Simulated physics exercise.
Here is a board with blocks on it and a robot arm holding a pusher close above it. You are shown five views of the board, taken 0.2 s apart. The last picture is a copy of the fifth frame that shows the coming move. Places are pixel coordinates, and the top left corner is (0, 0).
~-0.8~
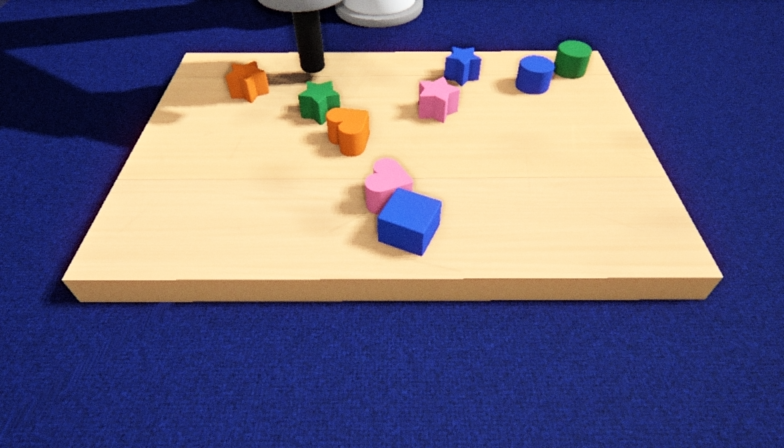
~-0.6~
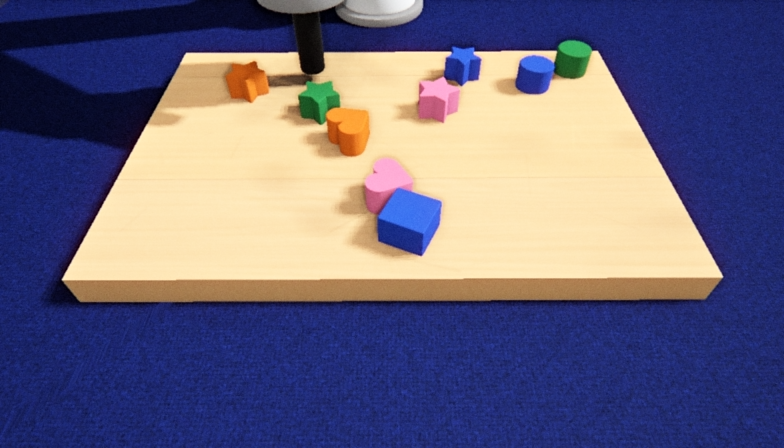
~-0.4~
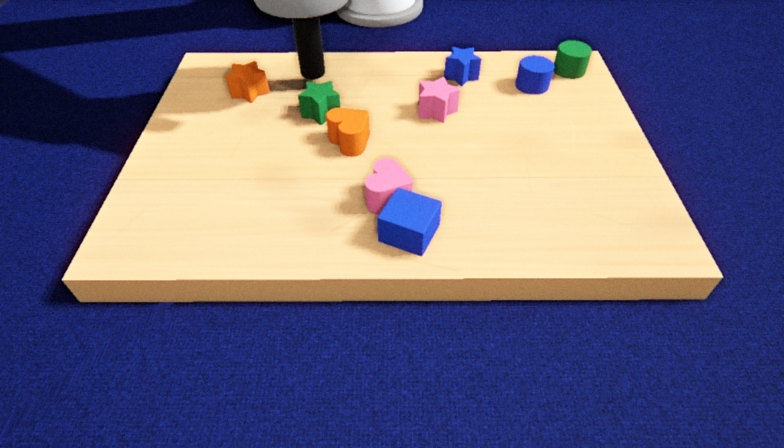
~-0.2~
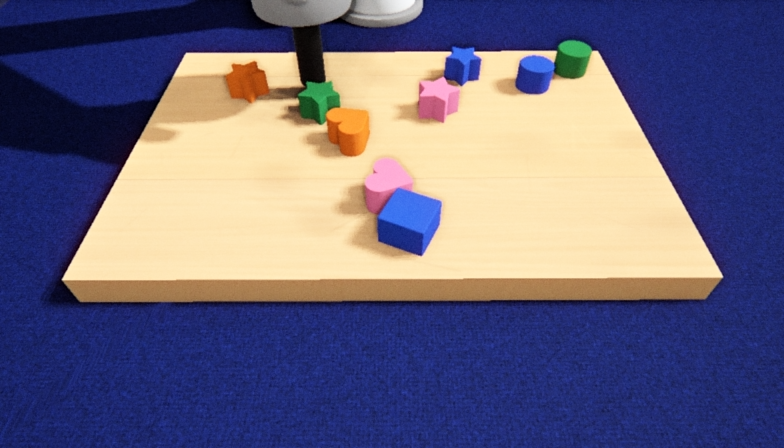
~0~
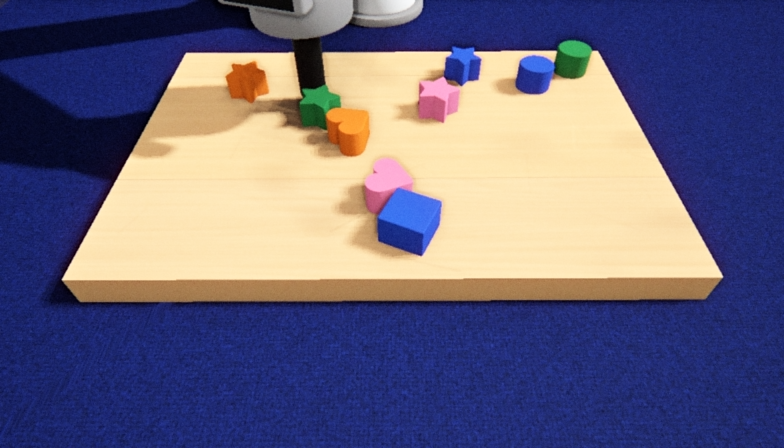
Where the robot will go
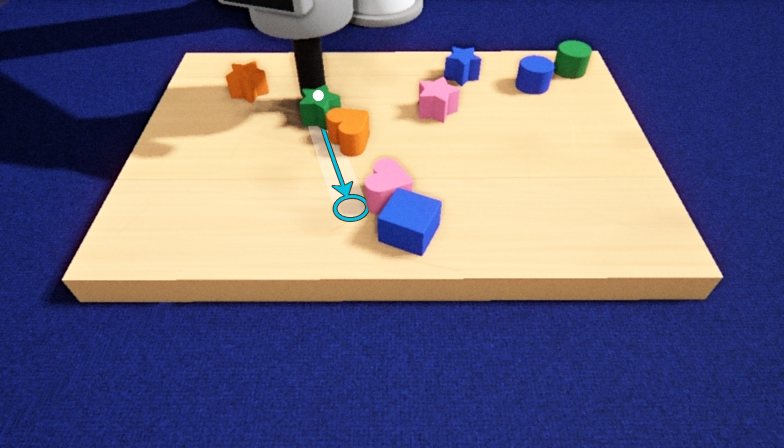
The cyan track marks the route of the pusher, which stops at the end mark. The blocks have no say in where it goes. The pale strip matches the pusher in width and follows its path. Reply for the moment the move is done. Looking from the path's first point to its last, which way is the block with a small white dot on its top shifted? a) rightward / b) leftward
I'll go with a - rightward.
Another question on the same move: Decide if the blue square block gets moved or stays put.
If the pusher follows that path, the blue square block stays in its place.
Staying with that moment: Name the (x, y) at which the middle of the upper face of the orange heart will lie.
It should be at (374, 146) by then.
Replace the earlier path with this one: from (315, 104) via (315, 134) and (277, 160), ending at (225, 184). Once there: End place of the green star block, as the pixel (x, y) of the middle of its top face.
About (314, 140).
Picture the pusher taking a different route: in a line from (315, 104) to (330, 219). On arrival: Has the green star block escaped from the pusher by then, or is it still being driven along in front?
The pusher still pushes it.
The line goes straight from (315, 104) to (351, 208); the dot is on the green star block.
What follows on the original path. One third of the way, pusher (324, 125); green star block (322, 129), turned 15° clockwise; orange heart (365, 137), turned 50° anticlockwise.
Two thirds of the way, pusher (336, 159); green star block (324, 165), turned 30° clockwise; orange heart (369, 144), turned 90° anticlockwise.
At the end, pusher (350, 198); green star block (317, 195), turned 85° clockwise; orange heart (374, 146), turned 105° anticlockwise; pink heart unmoved; blue square block unmoved.
